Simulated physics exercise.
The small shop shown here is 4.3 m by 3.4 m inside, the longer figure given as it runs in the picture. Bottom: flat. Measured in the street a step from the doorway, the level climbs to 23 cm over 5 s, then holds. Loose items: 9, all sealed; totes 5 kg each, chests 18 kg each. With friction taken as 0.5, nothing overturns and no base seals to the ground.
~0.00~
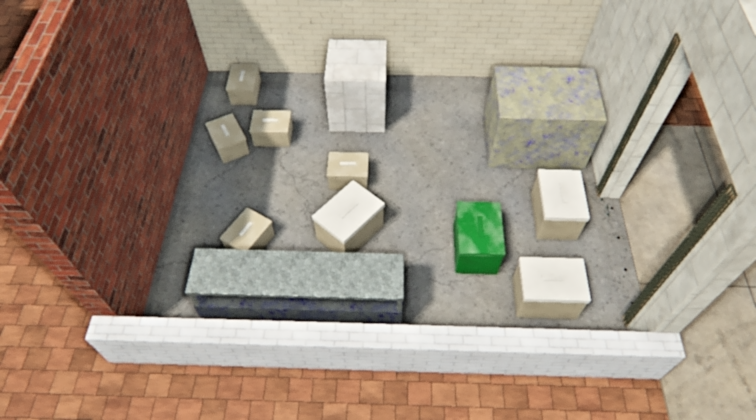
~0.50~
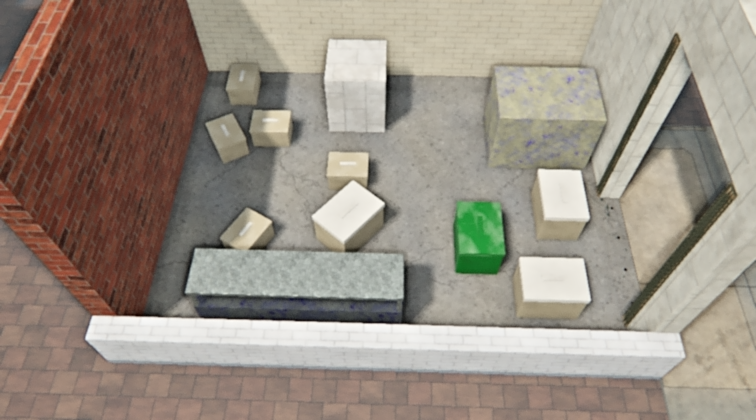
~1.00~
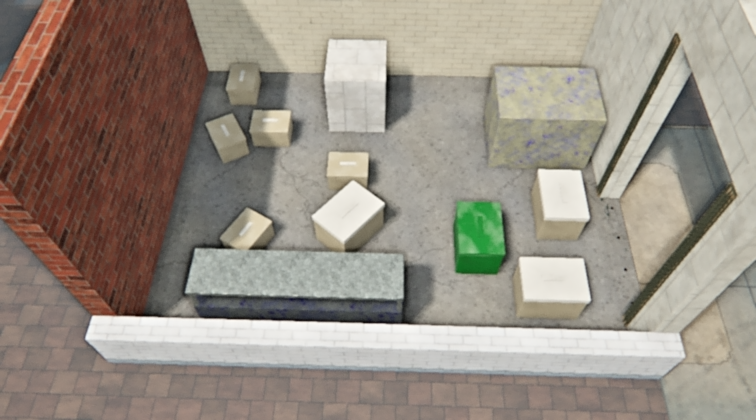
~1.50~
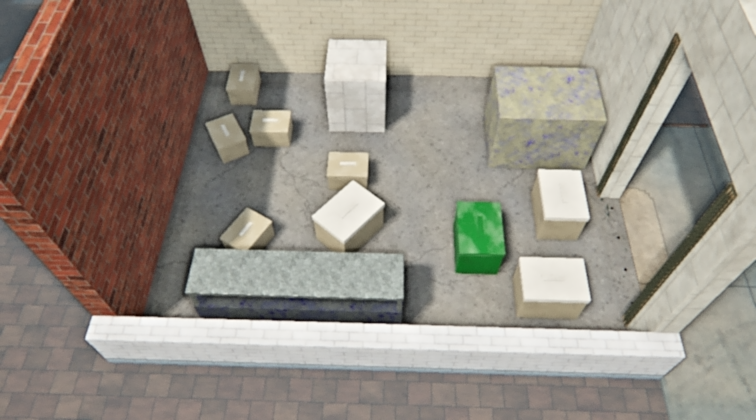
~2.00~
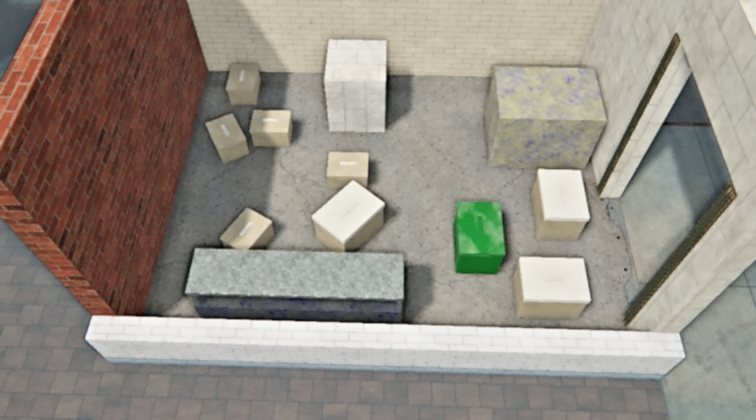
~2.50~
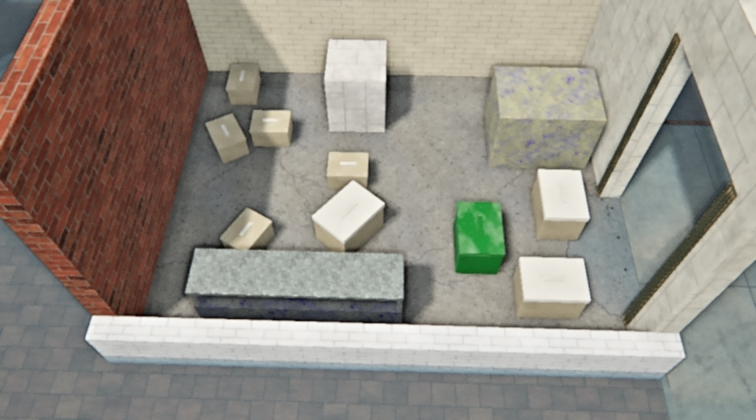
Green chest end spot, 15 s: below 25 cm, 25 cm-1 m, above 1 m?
By then it is long gone from its spot.
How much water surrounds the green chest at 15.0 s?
Depth: About 19 cm.
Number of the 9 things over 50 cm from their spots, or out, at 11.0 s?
Result: 8.
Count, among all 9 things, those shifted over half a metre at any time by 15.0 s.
The number is 8.
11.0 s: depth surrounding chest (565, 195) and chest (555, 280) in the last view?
Depths: Near 18 cm, then near 20 cm.
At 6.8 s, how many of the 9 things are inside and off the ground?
2 at that moment.
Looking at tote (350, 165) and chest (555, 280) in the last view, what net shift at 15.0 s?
They sit 80 cm and 350 cm away, in the order given.
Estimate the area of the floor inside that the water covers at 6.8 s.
I'd estimate close to 10.0 m2.
After 3.5 s the green chest is near (480, 227), 0.0 m from its start, aground; 0 afloat.
After 6.8 s the green chest is near (358, 213), 1.1 m from its start, afloat; 2 afloat.
After 11.0 s the green chest is near (264, 214), 2.0 m from its start, afloat; 9 afloat.
After 15.0 s the green chest is near (241, 179), 2.2 m from its start, afloat; 9 afloat.
